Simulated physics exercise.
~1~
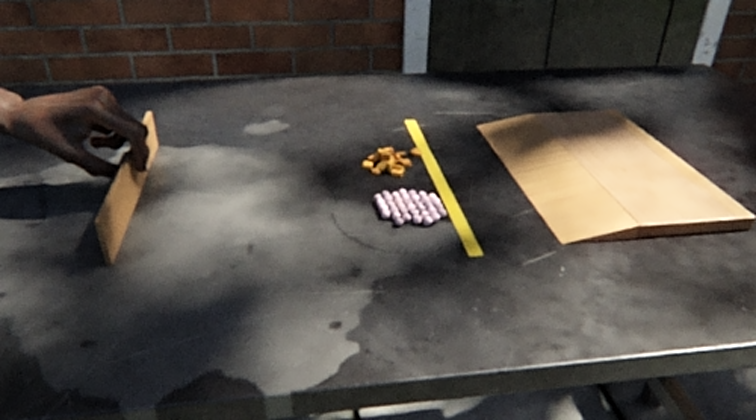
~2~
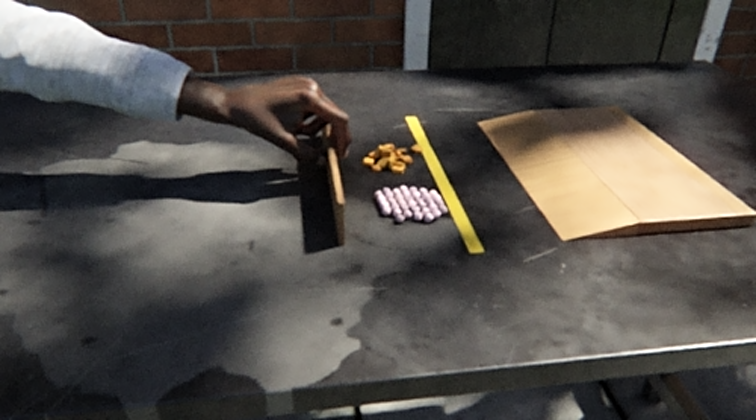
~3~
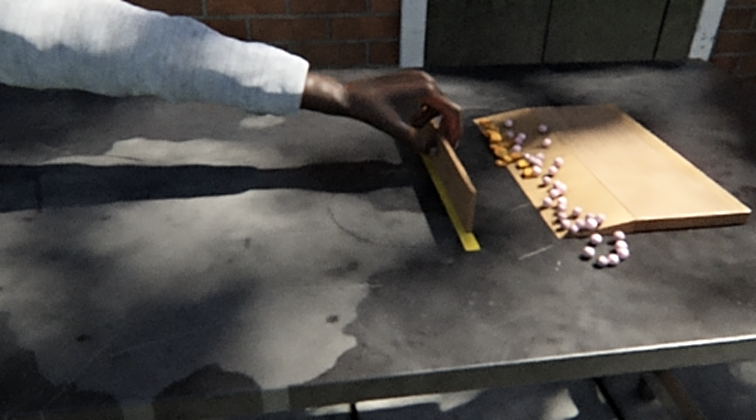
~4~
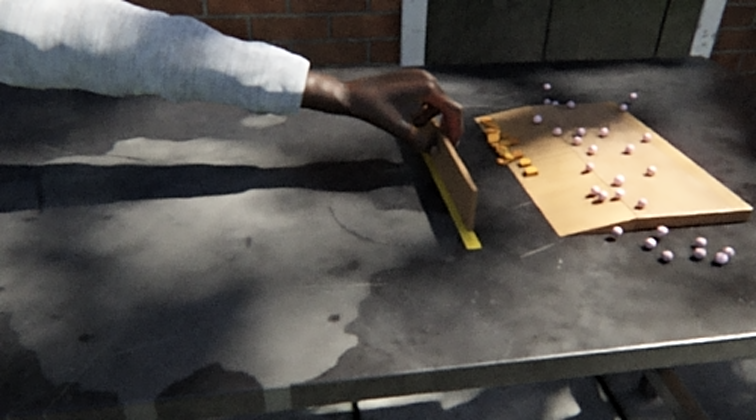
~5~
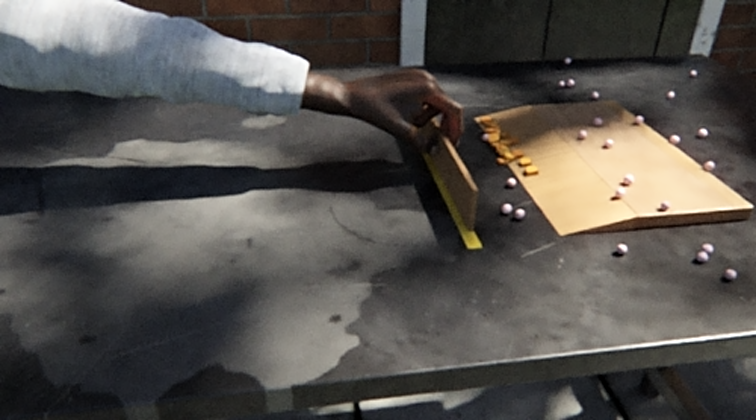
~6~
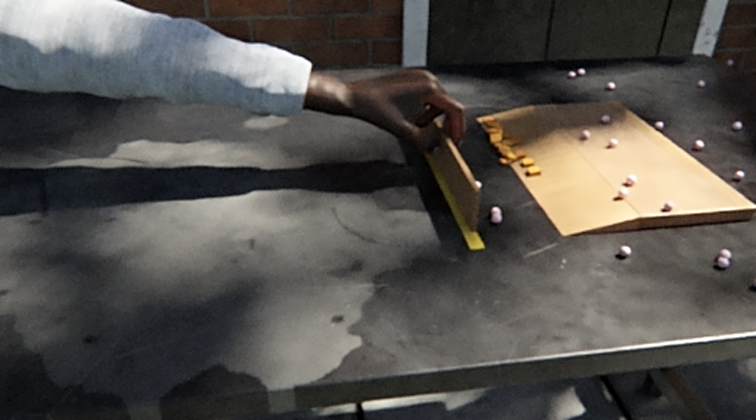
The video shows a hand sliding an upright card rightward across a dark table, sweeping pink and orange pieces toward a low ramp and stopping at yellow tape. The pink pieces scatter over and around the ramp, some ending beyond it, while the orange ones settle along its left edge.
